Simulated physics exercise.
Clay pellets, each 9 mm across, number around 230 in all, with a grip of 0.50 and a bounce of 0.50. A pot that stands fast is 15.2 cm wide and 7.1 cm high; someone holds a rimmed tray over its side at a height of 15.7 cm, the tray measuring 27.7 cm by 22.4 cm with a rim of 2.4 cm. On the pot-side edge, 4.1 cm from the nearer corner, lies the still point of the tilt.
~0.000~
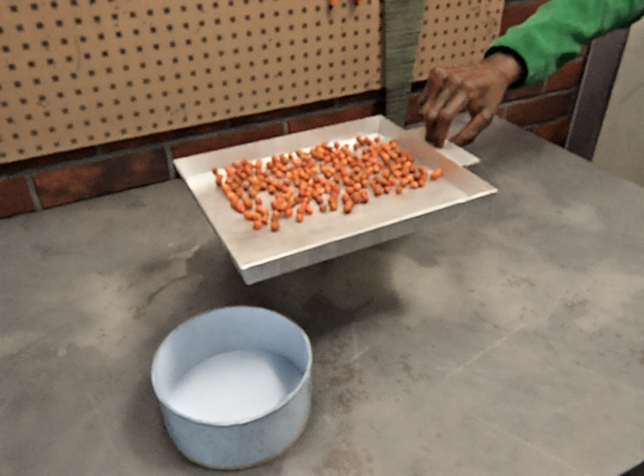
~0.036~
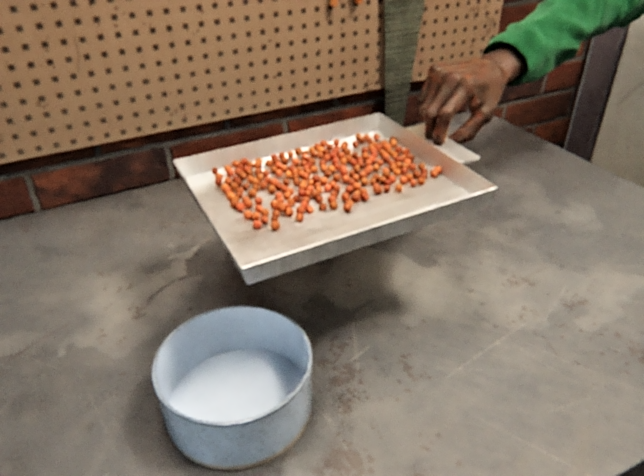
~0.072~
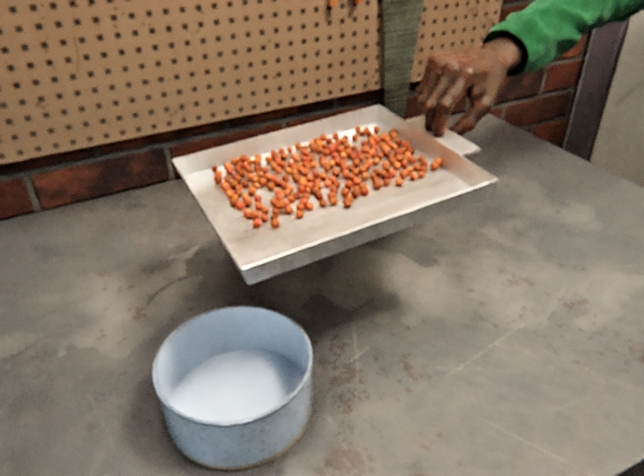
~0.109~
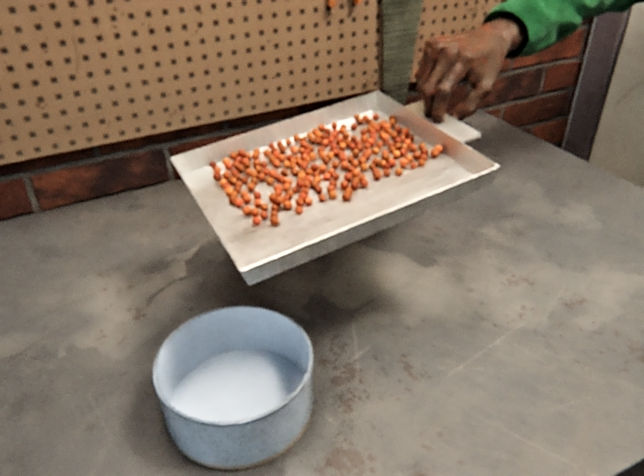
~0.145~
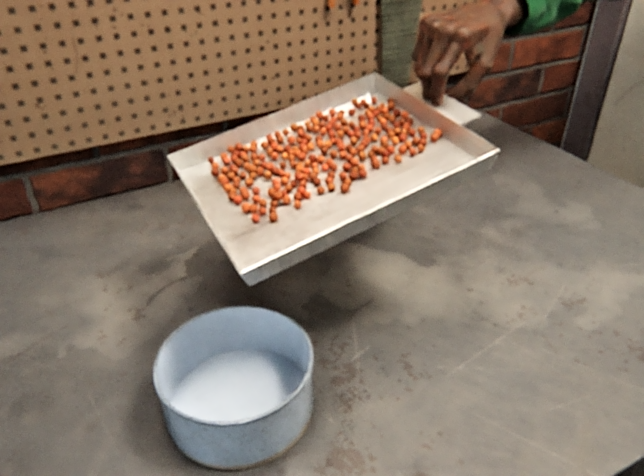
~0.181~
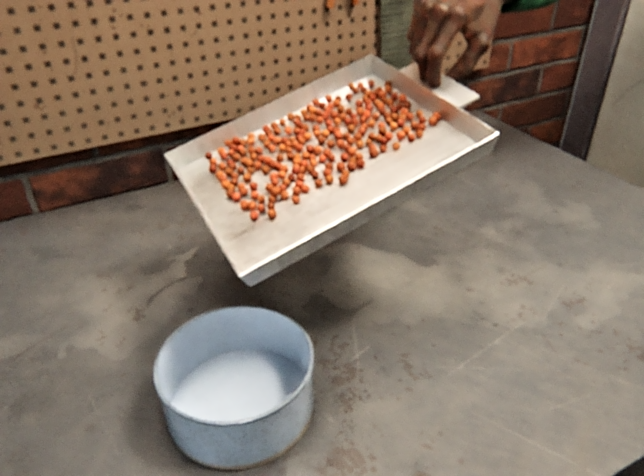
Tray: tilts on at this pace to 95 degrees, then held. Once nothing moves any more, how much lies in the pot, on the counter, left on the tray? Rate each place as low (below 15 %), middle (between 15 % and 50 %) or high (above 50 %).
Ratings: Pot high; counter middle; left on the tray low.
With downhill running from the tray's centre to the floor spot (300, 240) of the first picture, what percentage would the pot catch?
I'd say close to 95 %.
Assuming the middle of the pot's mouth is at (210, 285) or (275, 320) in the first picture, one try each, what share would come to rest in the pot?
Estimates: 5 in a hundred and 5 in a hundred.
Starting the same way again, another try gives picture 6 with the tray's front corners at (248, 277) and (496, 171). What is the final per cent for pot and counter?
Pot: 70, counter: 30.
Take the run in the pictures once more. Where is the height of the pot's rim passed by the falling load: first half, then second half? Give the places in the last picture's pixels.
(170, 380) first, (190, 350) later, roughly.
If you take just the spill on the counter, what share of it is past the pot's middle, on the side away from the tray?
Share: Around 100 %.
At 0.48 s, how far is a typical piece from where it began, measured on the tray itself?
By then it sits near 7 cm from where it began.
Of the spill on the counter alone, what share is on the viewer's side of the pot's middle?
Roughly 30 percent of the spill.
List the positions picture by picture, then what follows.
The first frame shows tray tilt 0 degrees, front corners at (245, 263) and (490, 189); middle of the pieces at (328, 175); pot at (233, 358).
The second frame shows tray tilt 1 degrees, front corners at (245, 263) and (490, 186); middle of the pieces at (328, 174).
The third frame shows tray tilt 3 degrees, front corners at (245, 264) and (491, 178); middle of the pieces at (327, 169).
The fourth frame shows tray tilt 6 degrees, front corners at (244, 265) and (492, 166), lowest corner left front; middle of the pieces at (326, 161).
The fifth frame shows tray tilt 11 degrees, front corners at (243, 267) and (492, 149), lowest corner left front; middle of the pieces at (324, 150).
The sixth frame shows tray tilt 16 degrees, front corners at (242, 269) and (491, 133), lowest corner left front; middle of the pieces at (321, 140); pot at (235, 357). The tray's pace is about 130 degrees a second.
After 0.48 s, tilt 55 degrees; the tray holds 100 %, the pot 0 %.
After 0.68 s, tilt 81 degrees; the tray holds 75 %, the pot 0 %.
After 0.99 s, tilt 95 degrees; the tray holds 10 %, the pot 40 %.
By 1.8 s all is still; pot 60 %, counter 40 %, tray 0 %.
